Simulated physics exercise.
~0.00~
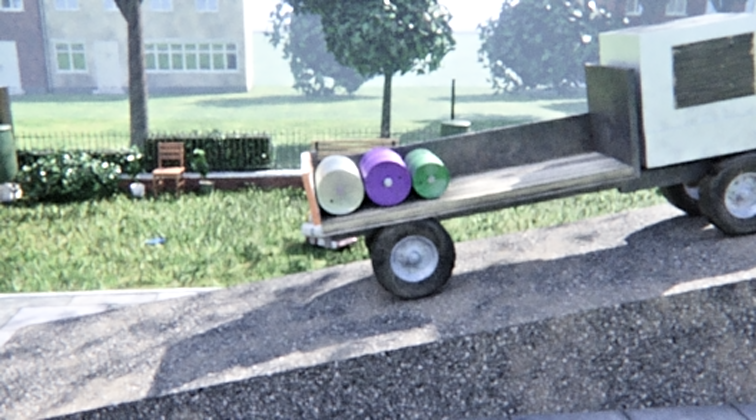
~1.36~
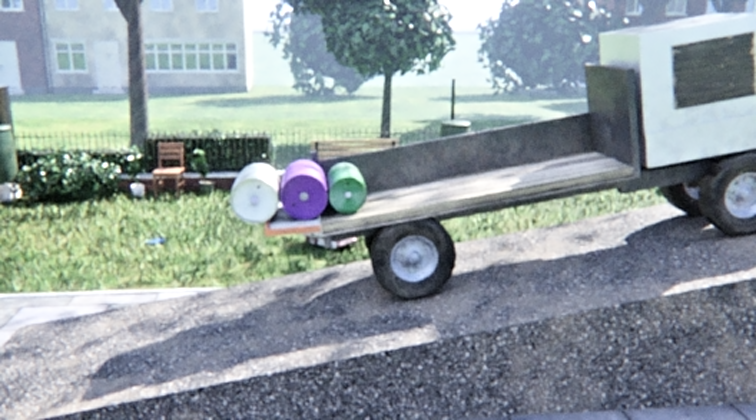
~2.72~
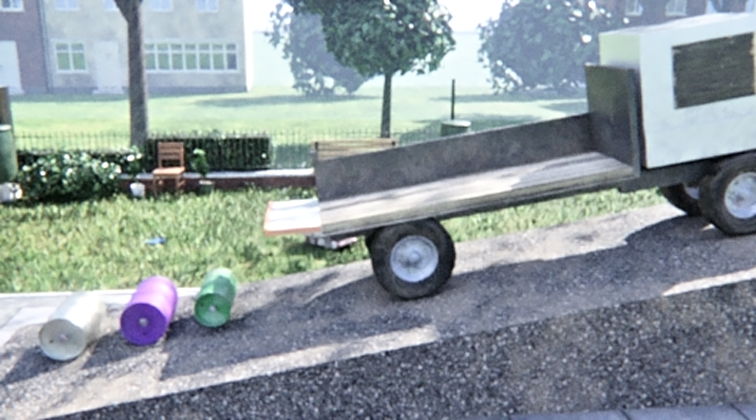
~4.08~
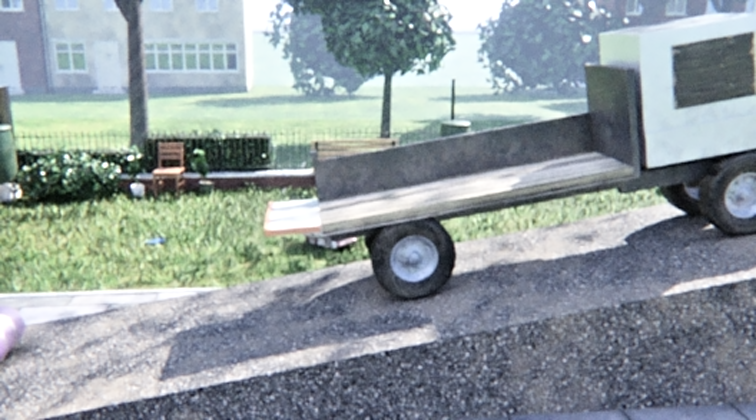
Three kegs, white, purple and green from left to right, rest against the raised tailgate of a flatbed truck parked on a gravelly slope with its tail end low at the left. The scene is viewed from the side, with grass, a wooden chair, hedges, trees and houses behind. The gate swings down and stays open, and the kegs roll left toward the edge, the white one leading. One after another they drop off the tail and roll down the slope. Finally, the white and green kegs are out of sight, and only a sliver of purple shows at the far left beyond the empty bed.
